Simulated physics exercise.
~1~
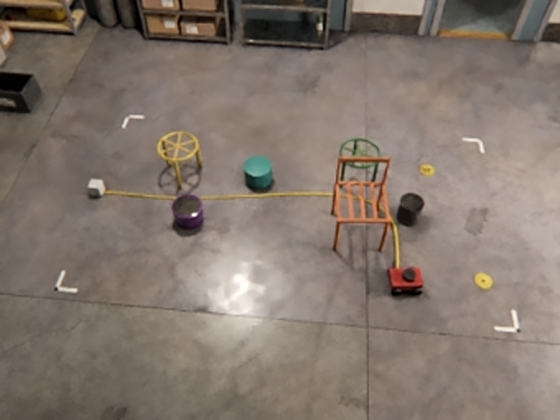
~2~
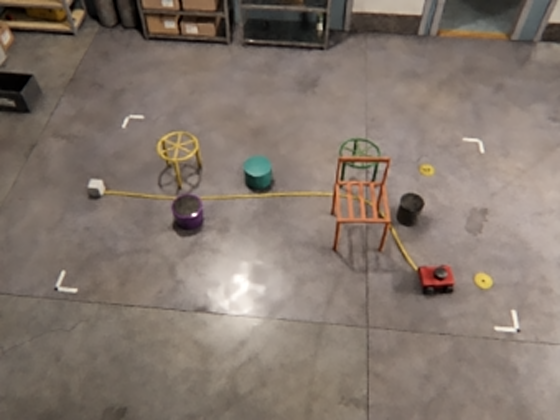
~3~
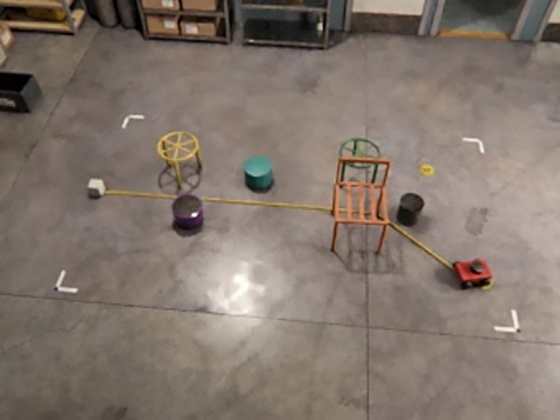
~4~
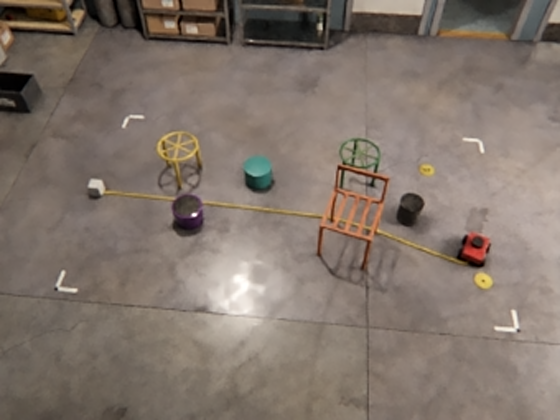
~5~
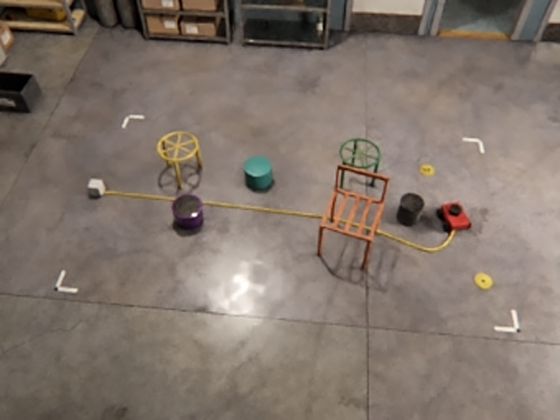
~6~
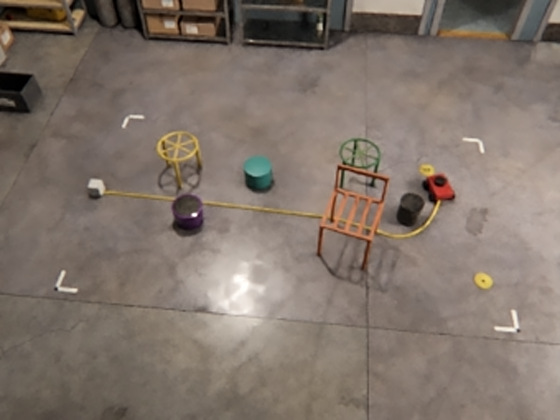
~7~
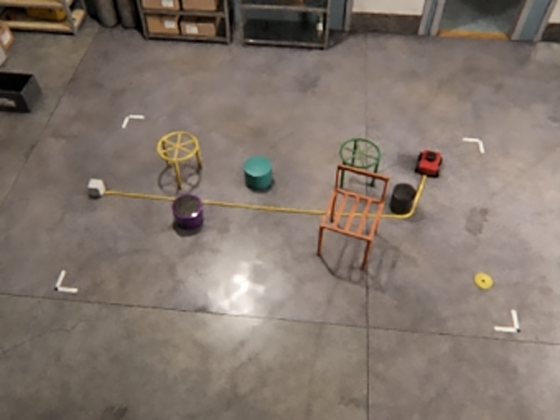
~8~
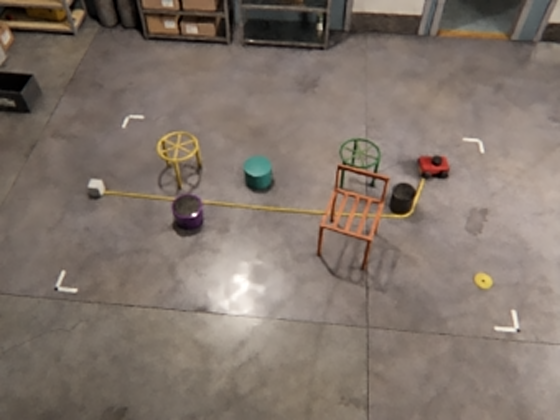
In the video, a small red cart trailing a yellow cord moves right across a concrete floor, then turns upward past a bucket; the cord shifts an orange chair slightly, later nudges the black bucket, and the cart stops at the upper right while the stools, tub and purple pot stay put.
